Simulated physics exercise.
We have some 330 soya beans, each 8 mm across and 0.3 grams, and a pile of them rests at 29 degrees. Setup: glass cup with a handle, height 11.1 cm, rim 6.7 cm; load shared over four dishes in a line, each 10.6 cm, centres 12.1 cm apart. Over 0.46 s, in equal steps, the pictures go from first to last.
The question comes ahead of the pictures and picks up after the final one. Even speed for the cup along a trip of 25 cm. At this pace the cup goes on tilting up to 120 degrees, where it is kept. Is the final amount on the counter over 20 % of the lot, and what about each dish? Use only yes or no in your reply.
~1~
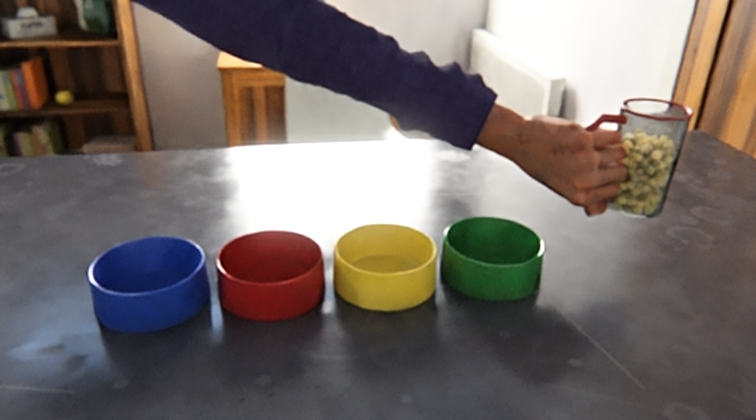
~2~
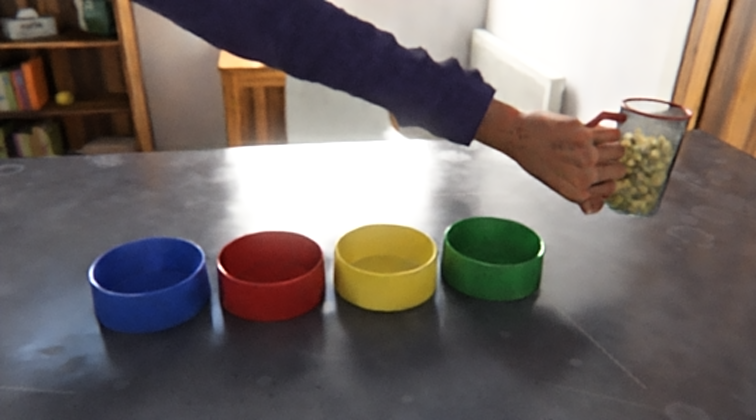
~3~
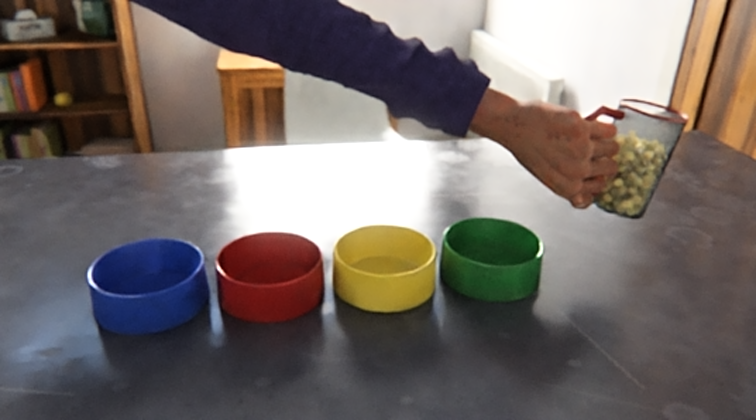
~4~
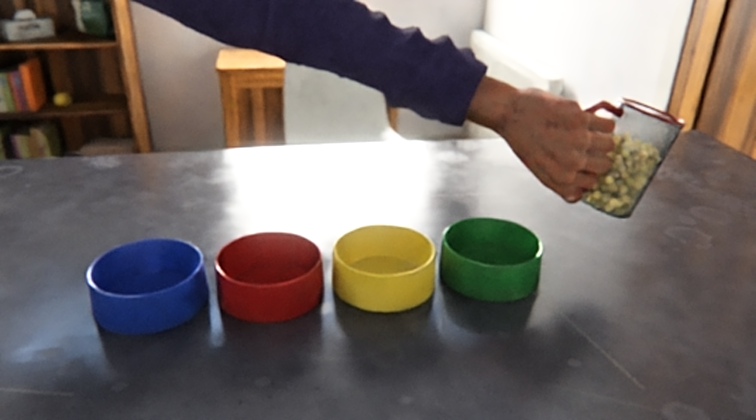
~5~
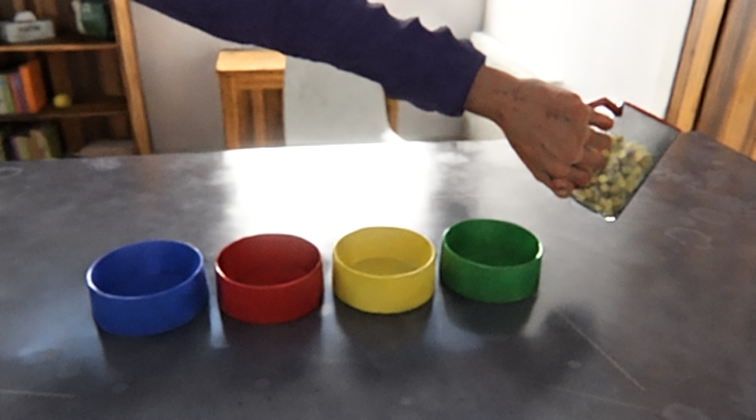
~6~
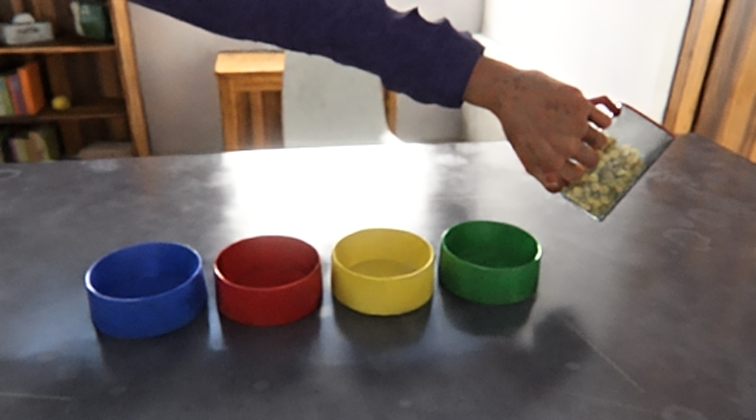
Red: No; blue: No; green: No; yellow: No; counter: Yes.
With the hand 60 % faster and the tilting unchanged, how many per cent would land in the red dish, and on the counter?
Red: 0; counter: 0.
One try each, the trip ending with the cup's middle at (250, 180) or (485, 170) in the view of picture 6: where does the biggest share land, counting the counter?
The largest share ends at counter first and at counter second.
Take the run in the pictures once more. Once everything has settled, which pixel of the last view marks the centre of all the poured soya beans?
Close to pixel (588, 264).
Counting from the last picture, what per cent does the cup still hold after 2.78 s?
About 0 percent of the load.
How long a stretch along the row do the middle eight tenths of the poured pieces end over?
11 cm.
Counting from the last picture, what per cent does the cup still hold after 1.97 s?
Close to 0 % of the load.
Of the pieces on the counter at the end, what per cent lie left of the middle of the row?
Share: About 0 in a hundred.
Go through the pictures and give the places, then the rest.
In the first frame, cup at (644, 159), tilt 0 degrees, lip at (685, 108), moved 0.0 cm; middle of the pieces at (640, 176); green dish at (494, 240); yellow dish at (386, 247); red dish at (271, 255); blue dish at (148, 264).
In the second frame, cup at (642, 158), tilt 3 degrees, lip at (685, 109), moved 0.3 cm; middle of the pieces at (637, 176).
In the third frame, cup at (634, 159), tilt 10 degrees, lip at (681, 114), moved 1.0 cm; middle of the pieces at (628, 177).
In the fourth frame, cup at (627, 160), tilt 17 degrees, lip at (677, 119), moved 1.8 cm; middle of the pieces at (619, 176).
In the fifth frame, cup at (620, 161), tilt 24 degrees, lip at (673, 126), moved 2.6 cm; middle of the pieces at (610, 177).
In the sixth frame, cup at (612, 163), tilt 31 degrees, lip at (667, 134), moved 3.4 cm; middle of the pieces at (601, 178); green dish at (491, 243); yellow dish at (383, 251); red dish at (268, 260); blue dish at (145, 269).
Then, 1.18 s after the last picture, tilt 120 degrees; cup holds 50 %.
Then, 1.97 s after the last picture, tilt 120 degrees; cup holds 0 %.
Then, 2.78 s after the last picture, tilt 120 degrees; cup holds 0 %.
In the end, red 0 %, blue 0 %, green 0 %, yellow 0 %, counter 100 %.
